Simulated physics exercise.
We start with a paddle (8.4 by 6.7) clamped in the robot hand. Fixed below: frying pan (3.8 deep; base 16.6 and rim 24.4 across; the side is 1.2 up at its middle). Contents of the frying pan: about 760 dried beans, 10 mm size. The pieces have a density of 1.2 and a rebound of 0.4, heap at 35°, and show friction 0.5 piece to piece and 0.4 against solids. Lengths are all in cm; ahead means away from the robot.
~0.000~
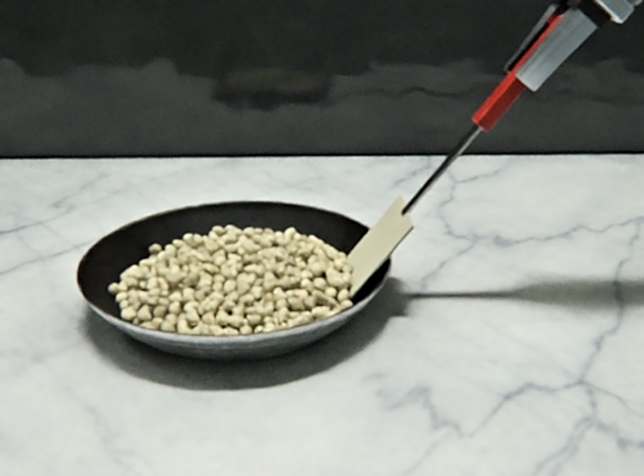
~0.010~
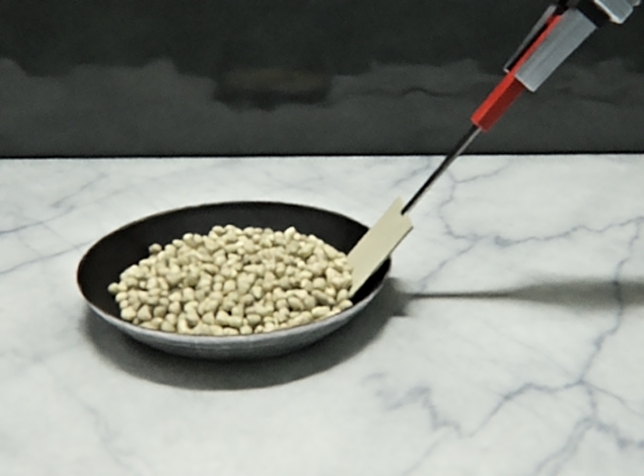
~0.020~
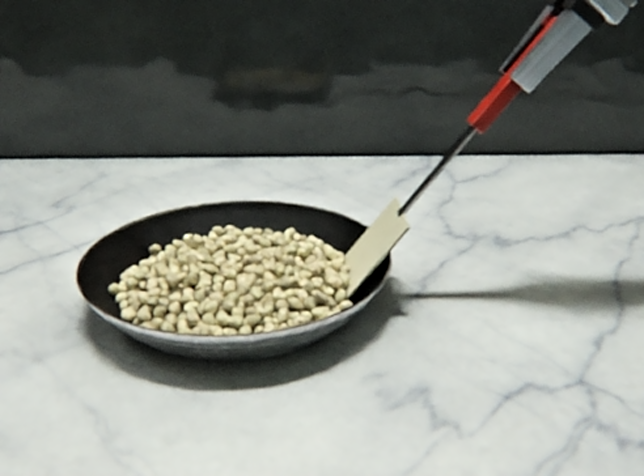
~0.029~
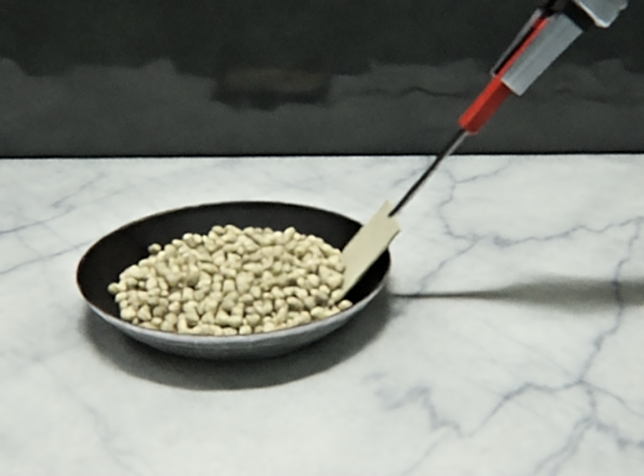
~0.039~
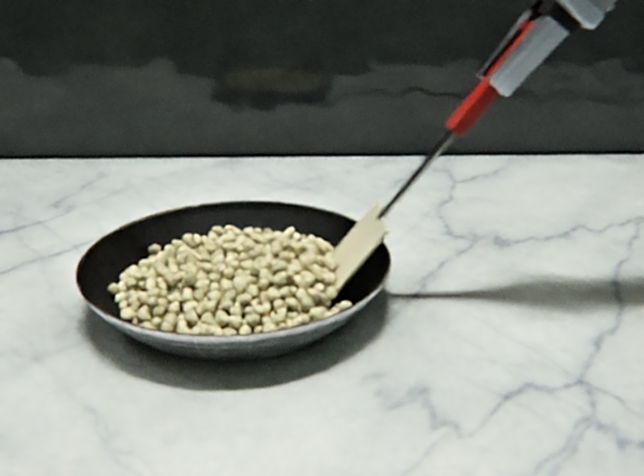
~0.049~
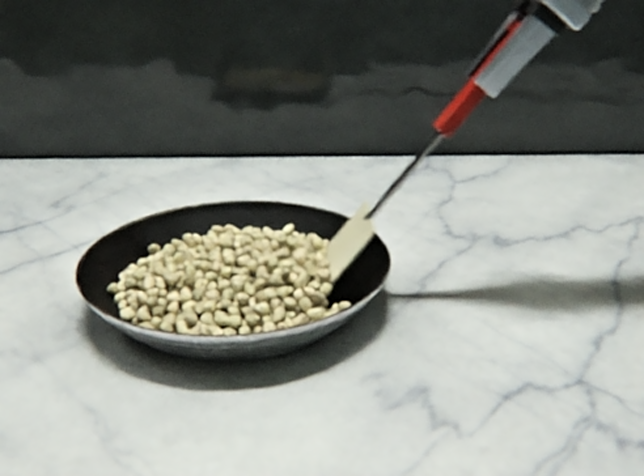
A robot arm with a red and grey grip holds a flat cream paddle at the right edge of a dark frying pan, seen from slightly above on a white marble surface before a blackish wall. Pale beans lie heaped in the pan. The paddle stays almost still, then slides a short way left against the beans, nudging those nearest it, while the camera stays fixed.
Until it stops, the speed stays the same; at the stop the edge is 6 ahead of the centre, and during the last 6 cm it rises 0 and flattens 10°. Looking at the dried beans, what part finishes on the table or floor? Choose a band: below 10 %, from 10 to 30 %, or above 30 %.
Below 10 %.
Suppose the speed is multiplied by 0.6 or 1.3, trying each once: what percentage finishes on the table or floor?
Some 5 and 10 per cent.
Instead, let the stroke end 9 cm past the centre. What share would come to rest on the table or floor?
Then the share is near 25 in a hundred.
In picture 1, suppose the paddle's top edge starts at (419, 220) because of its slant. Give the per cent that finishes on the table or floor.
Roughly 5 percent ends on the table or floor.
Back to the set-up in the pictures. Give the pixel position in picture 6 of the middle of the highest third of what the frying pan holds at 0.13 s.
Centre: Approx. (207, 259) in the last view.
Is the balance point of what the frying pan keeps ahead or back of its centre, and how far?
What stays is shifted forward by around 3.5 cm.
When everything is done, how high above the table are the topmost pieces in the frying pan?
It reaches around 5.5 cm.
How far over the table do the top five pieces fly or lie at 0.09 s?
About 5 cm.
By 0.09 s, sloping 53°, highest piece 6 above the table; 762 in the frying pan.
By 0.13 s, sloping 49°, highest piece 6 above the table; 762 in the frying pan.
By 0.35 s, sloping 43°, highest piece 5 above the table; 723 in the frying pan, 38 on the table or floor, 1 on the blade or in flight.
By 1.40 s, sloping 43°, highest piece 5 above the table; 720 in the frying pan, 42 on the table or floor.
Final count, 720 in the frying pan, 42 on the table or floor. That is 6 % on the table or floor.
